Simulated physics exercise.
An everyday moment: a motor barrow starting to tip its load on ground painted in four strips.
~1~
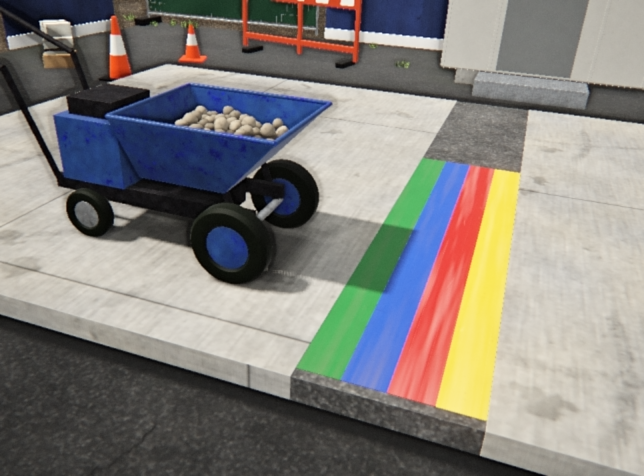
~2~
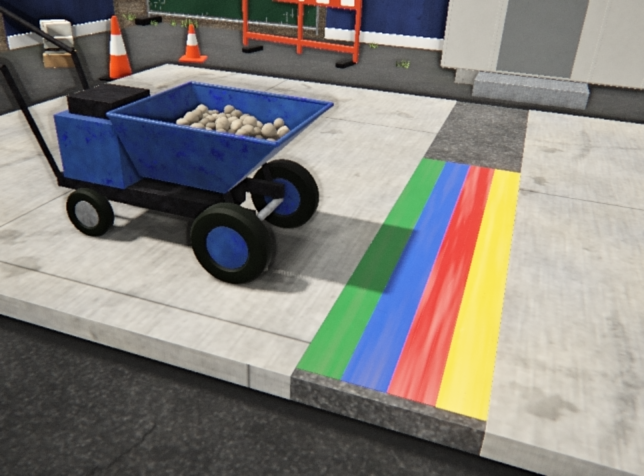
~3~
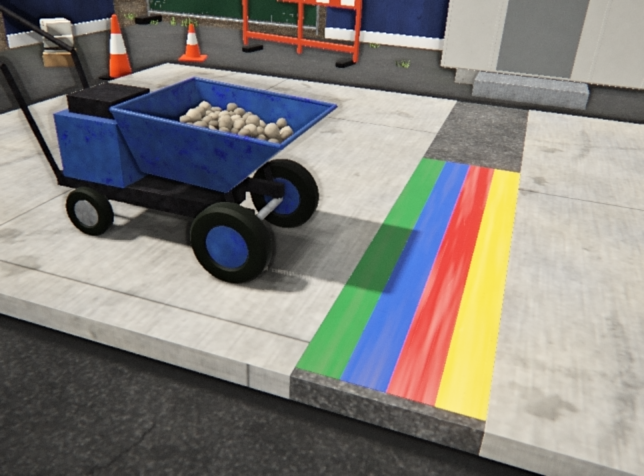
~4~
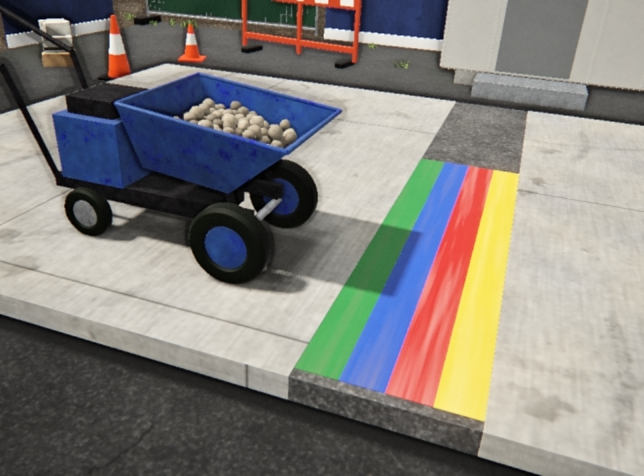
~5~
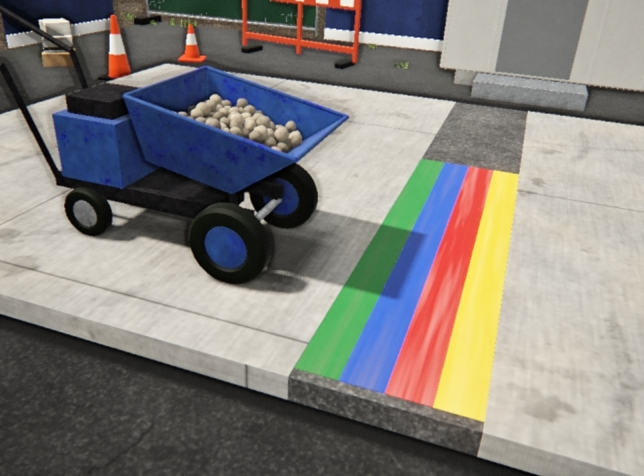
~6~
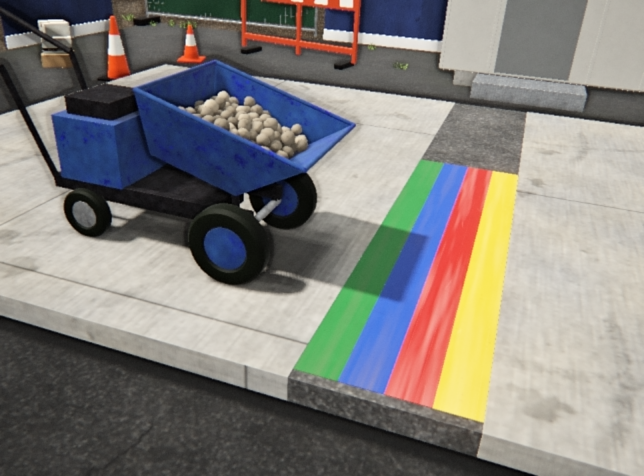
A blue motor barrow loaded with rounded, pale stones stands at the left on a concrete pavement, seen from above and to one side by a still camera. Green, blue, red and yellow strips run left to right across a painted patch at the right, with orange cones and a barrier behind. The skip starts level, then slowly tilts, its front lip dipping rightward while the wheels stay put.
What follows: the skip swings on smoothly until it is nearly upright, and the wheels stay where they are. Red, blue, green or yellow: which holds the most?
Most covered: The blue band.
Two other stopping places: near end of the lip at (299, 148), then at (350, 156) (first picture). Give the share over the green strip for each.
First some 0, then 0 per cent.
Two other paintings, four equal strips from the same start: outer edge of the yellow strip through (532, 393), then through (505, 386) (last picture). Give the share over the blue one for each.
Near 30 % and 30 %.
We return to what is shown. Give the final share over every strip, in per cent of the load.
About: Green strip 15, blue strip 30, red strip 20, yellow strip 5 per cent.
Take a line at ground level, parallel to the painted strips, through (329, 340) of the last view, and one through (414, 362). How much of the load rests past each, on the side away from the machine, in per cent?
The first gives 80 %, the second 20 %.
Soon after the last picture, skip tipped steeply; all in the skip.
A little later, skip tipped right over; about two thirds in the skip; a small part over the green strip; about a quarter over the blue strip; a stray few over the red strip.
Later still, skip tipped right over; about a quarter in the skip; a small part over the green strip; about a third over the blue strip; about a quarter over the red strip; a small part over the yellow strip; a stray few off the paint.
At rest, skip tipped right over; about a quarter in the skip; a small part over the green strip; about a third over the blue strip; about a quarter over the red strip; a small part over the yellow strip; a stray few off the paint.
